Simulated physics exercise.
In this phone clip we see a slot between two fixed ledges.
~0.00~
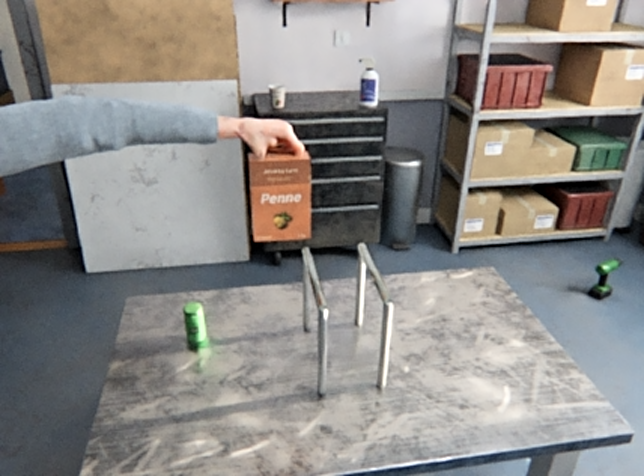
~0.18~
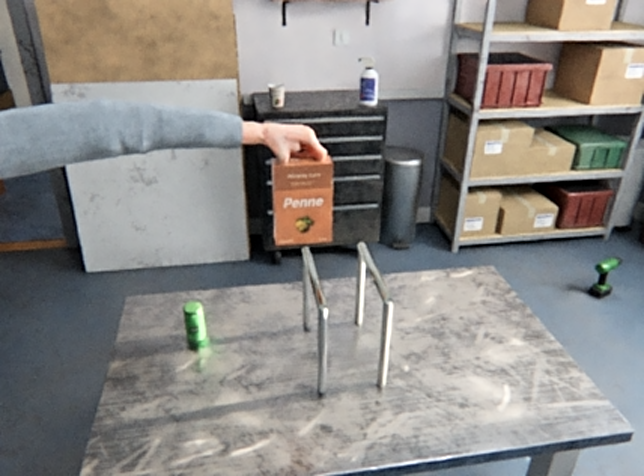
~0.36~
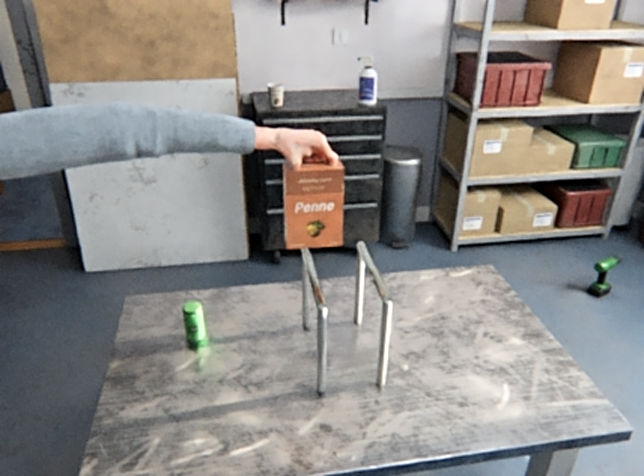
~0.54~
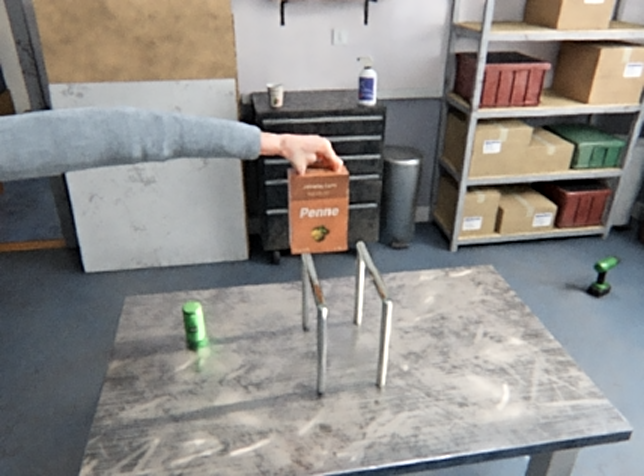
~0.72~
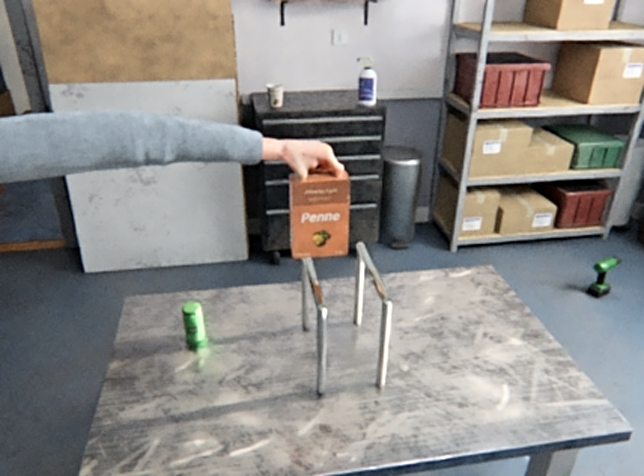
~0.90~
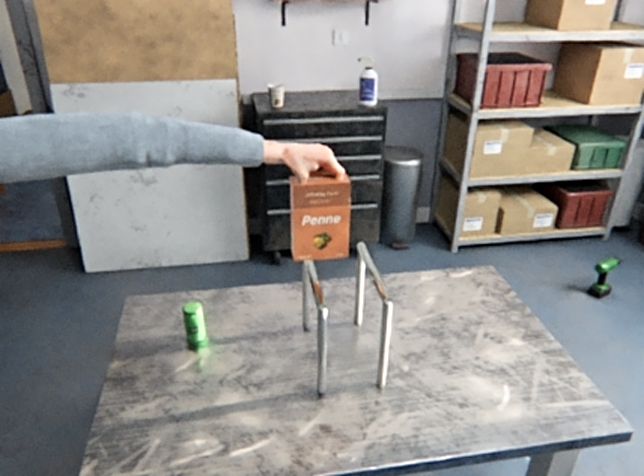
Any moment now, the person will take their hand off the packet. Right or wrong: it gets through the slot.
Wrong.
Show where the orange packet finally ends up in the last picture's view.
Roughly (352, 254).
By 1.10 s, orange packet moved a little near (320, 237).
By 1.30 s, orange packet tilted by 30° near (340, 243).
By 1.40 s, orange packet tilted by 57° near (351, 253).
When it is over (1.9 s), lying over on the stand or table, orange packet; green shaker as before. End places, in pixels of the last picture, orange packet near (352, 254). The packet stays on top.
